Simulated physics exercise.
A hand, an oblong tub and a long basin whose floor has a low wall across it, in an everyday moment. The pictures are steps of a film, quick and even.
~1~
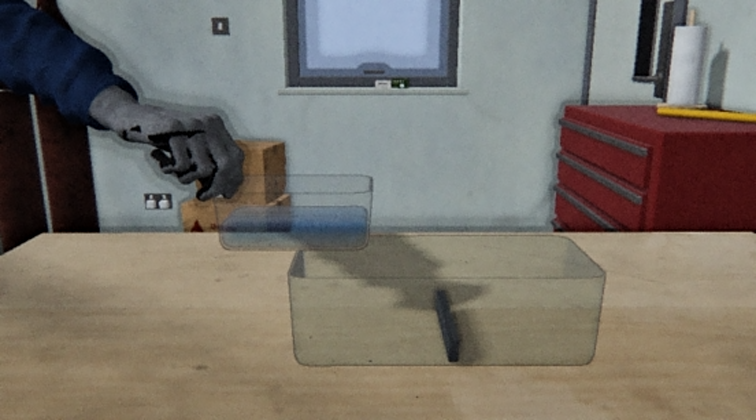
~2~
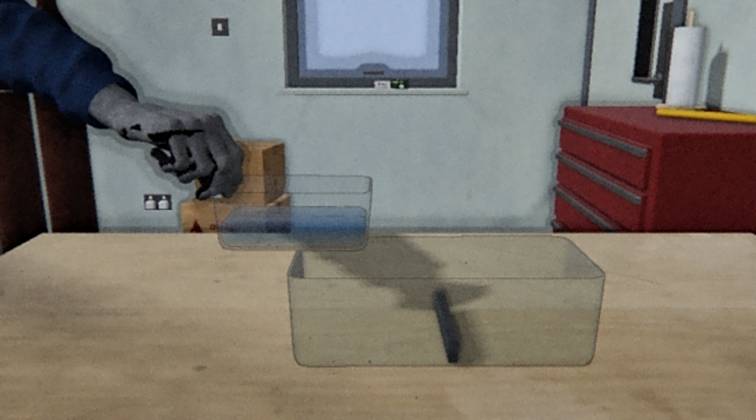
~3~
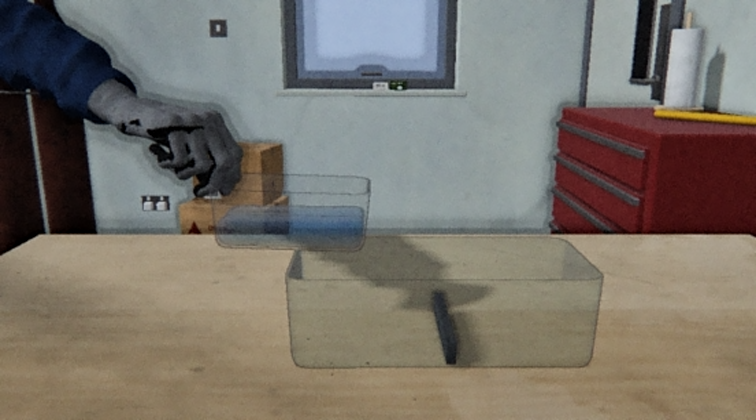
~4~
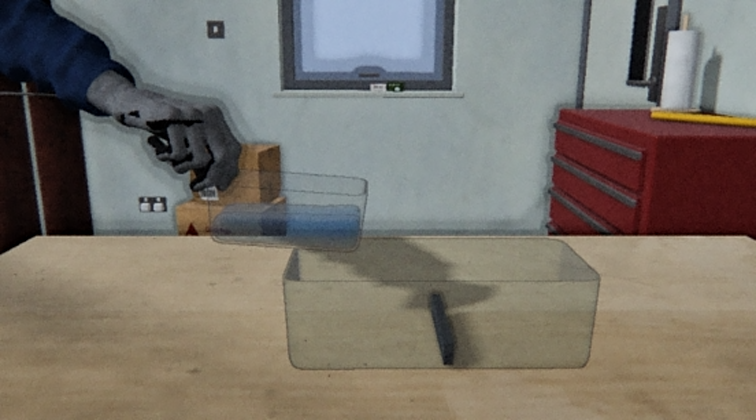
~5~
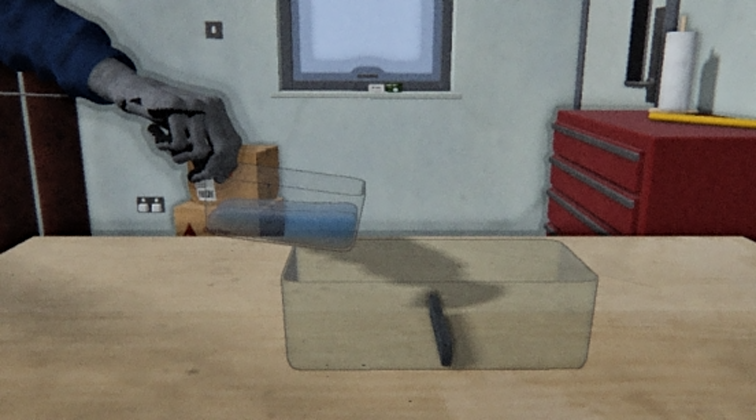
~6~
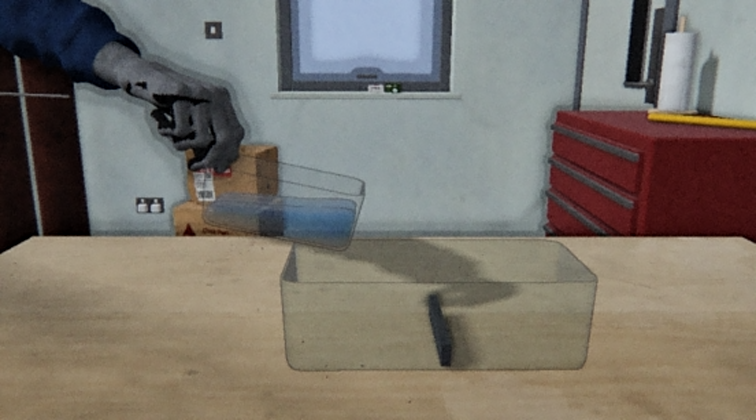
To begin with, a gray-gloved hand holds a clear tub of blue liquid level above the left end of a long, empty see-through basin with a low dark wall across its floor. The hand then gradually tilts the tub slightly, raising its left side, while the blue liquid stays inside.
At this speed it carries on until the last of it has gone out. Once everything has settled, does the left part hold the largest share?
It is the part on the left.
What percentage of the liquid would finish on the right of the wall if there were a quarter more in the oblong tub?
It comes to around 45 percent.
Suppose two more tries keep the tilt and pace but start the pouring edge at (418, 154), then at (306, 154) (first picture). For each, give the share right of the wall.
In order: Close to 90 and 15 percent.
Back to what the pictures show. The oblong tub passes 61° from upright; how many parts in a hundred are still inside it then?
Around 60 in a hundred.
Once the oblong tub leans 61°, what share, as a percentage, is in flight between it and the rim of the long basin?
Near 35 parts in a hundred.
A moment on, the tilt is 61° and 59 per cent is still to pour, 8 is left of the wall and 0 right of it.
Next, the tilt is 93° and 13 per cent is still to pour, 46 is left of the wall and 24 right of it.
Then the tilt is 101° and 0 per cent is still to pour, 70 is left of the wall and 27 right of it.
Later the tilt is 101° and 0 per cent is still to pour, 72 is left of the wall and 27 right of it.
Finally, 72 per cent lies left of the wall, 27 right of it and 1 outside.
